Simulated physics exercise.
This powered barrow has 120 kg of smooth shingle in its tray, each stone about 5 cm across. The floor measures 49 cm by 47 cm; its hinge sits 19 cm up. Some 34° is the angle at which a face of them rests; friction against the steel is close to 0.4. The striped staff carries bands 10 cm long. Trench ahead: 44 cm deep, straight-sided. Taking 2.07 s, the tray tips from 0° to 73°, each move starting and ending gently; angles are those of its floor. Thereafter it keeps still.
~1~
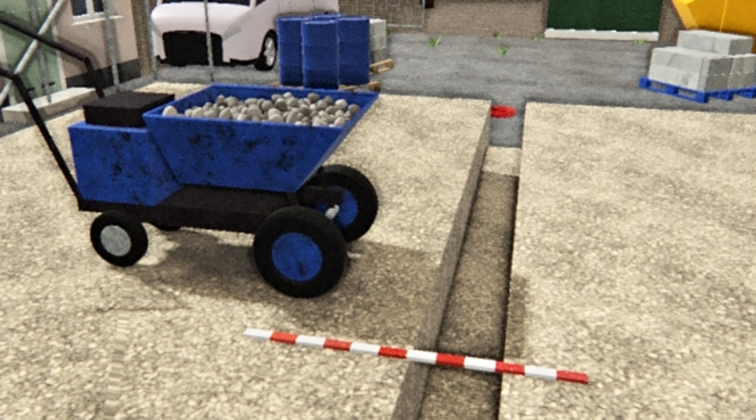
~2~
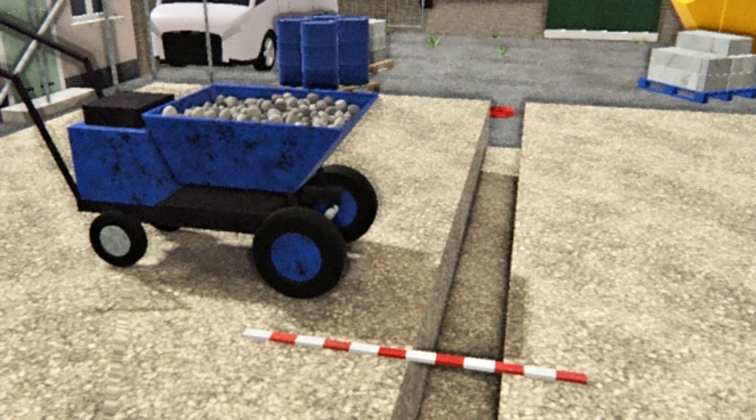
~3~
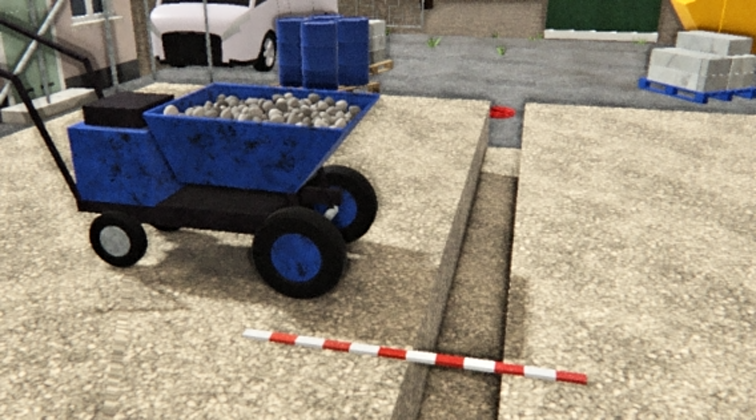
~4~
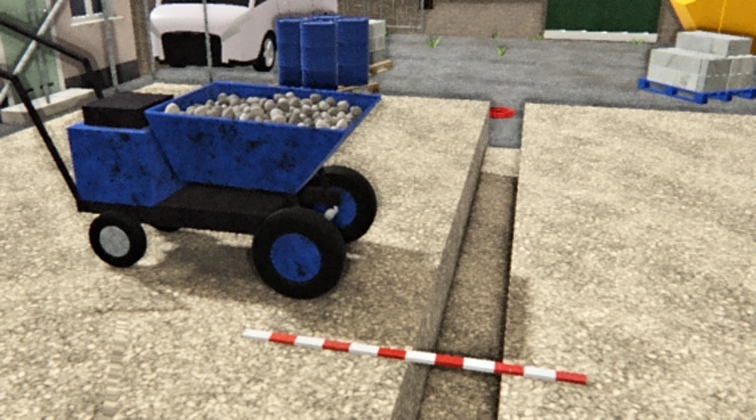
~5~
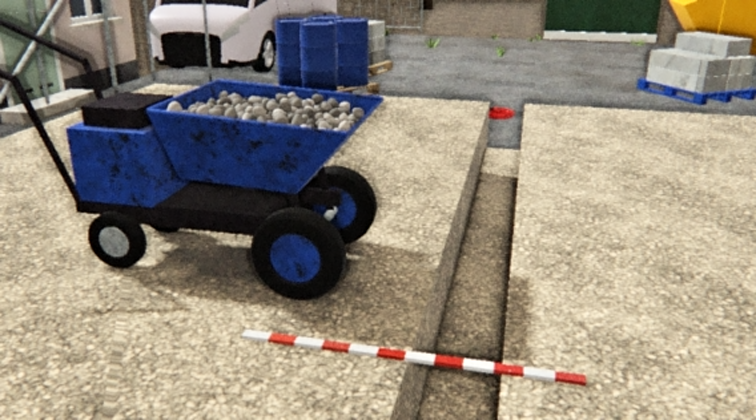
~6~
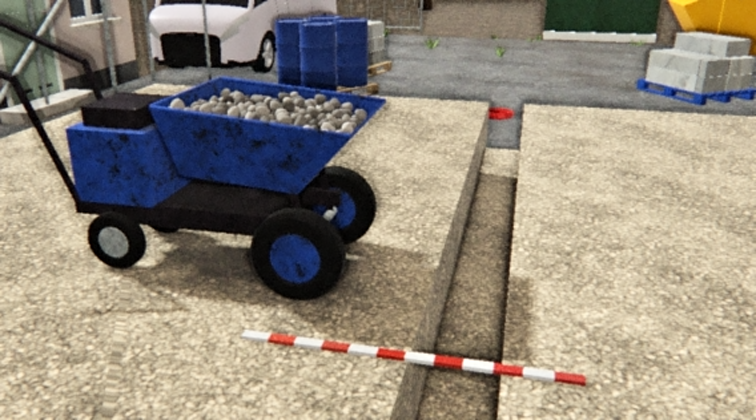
The blue tray of a powered barrow, heaped with smooth grey stones, sits level at first, then tilts slightly down towards the right. The stones shift a little within it, while the wheels, the narrow trench and the red-and-white striped staff lying across it stay still.
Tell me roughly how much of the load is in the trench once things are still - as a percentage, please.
I would put it at 87 %.
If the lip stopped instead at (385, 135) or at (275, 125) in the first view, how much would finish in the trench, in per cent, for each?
Around 45% for the first place and 75% for the second.
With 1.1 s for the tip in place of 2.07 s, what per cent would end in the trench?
Estimate: About 75 %.
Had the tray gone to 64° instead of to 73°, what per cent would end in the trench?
Some 90% would finish there.
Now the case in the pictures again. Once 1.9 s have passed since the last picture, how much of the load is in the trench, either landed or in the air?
Approx. 65 % of the load.
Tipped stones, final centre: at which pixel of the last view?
At about pixel (476, 354) in the last view.
Then, 1.2 s after the last picture the floor is at 61°, 93 % in the tray, 7 % in the trench; the foremost stones are at (488, 294).
Then, 1.9 s after the last picture the floor is at 73°, 25 % in the tray, 63 % in the trench, 12 % past the trench; the foremost stones are at (622, 303).
Then, 2.2 s after the last picture the floor is at 73°, 6 % in the tray, 80 % in the trench, 13 % past the trench; the foremost stones are at (676, 324).
Then, 4.2 s after the last picture the floor is at 73°, 0 % in the tray, 87 % in the trench, 13 % past the trench; the foremost stones are at (688, 314).
